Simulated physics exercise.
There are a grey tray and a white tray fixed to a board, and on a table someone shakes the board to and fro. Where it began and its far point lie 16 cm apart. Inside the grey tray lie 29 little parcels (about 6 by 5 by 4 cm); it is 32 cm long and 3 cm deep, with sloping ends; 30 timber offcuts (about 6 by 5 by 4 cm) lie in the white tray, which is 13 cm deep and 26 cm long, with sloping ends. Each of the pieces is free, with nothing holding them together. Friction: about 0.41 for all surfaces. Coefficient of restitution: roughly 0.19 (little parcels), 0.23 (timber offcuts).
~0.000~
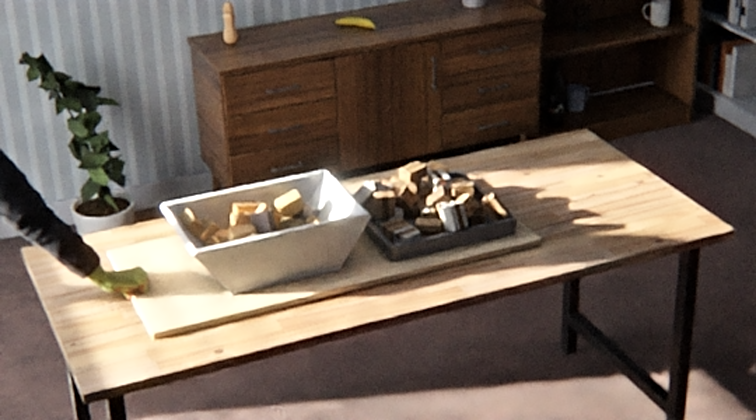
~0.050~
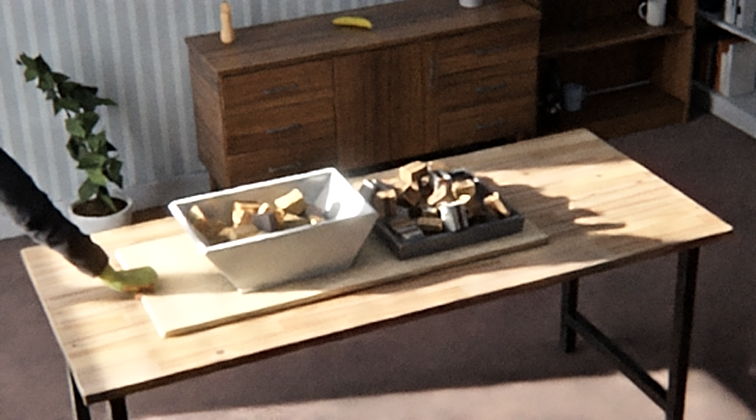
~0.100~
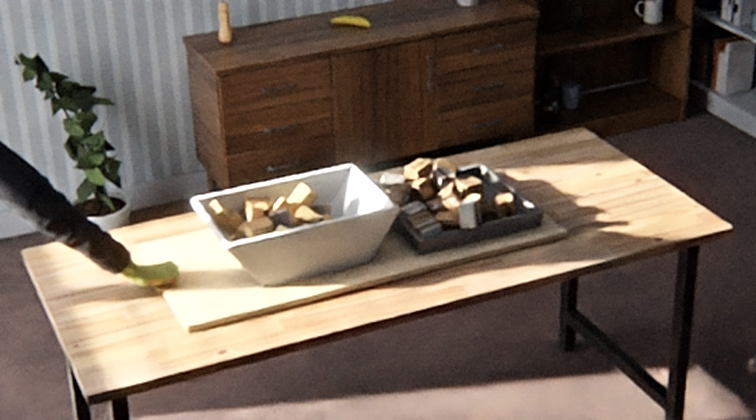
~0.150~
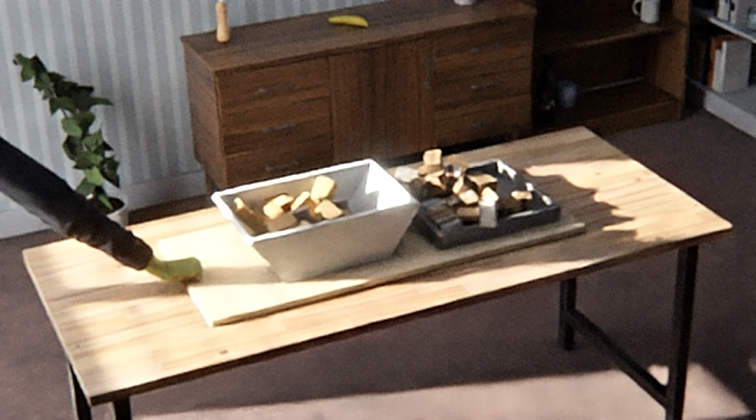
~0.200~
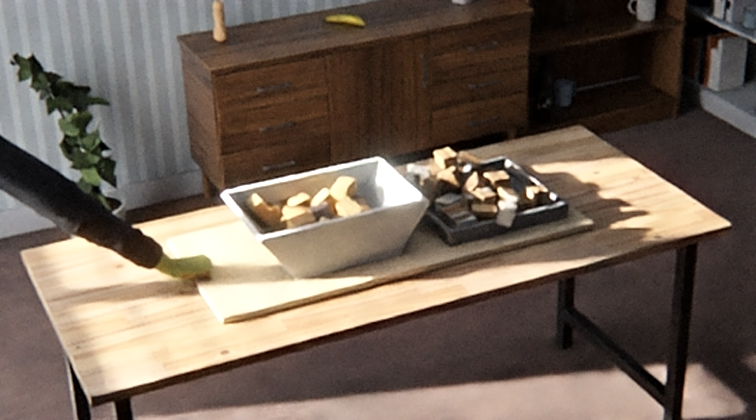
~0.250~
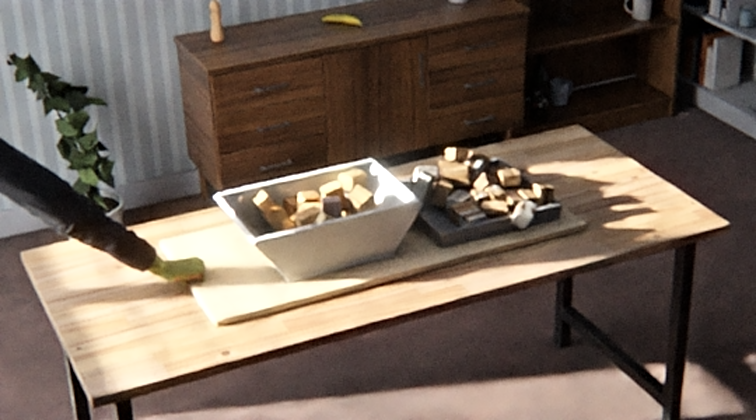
A gloved hand pushed a pale board to the right across a wooden table, carrying a white tray and a dark grey tray full of small blocks that jostled about, then drew it back slightly.
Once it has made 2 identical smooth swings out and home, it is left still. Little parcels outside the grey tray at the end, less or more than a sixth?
Over a sixth.
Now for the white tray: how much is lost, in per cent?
White tray - about 0 per cent.
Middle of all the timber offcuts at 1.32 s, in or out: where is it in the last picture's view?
I'd put it close to (256, 249).
After 0.42 s, grey tray 22 in, 7 out and white tray 30 in, 0 out.
After 0.64 s, grey tray 21 in, 8 out and white tray 30 in, 0 out.
After 0.93 s, grey tray 20 in, 9 out and white tray 30 in, 0 out.
When it is over (at 1.32 s), grey tray 20 in, 9 out and white tray 30 in, 0 out. Asked share, 9 of 29, 31 per cent.
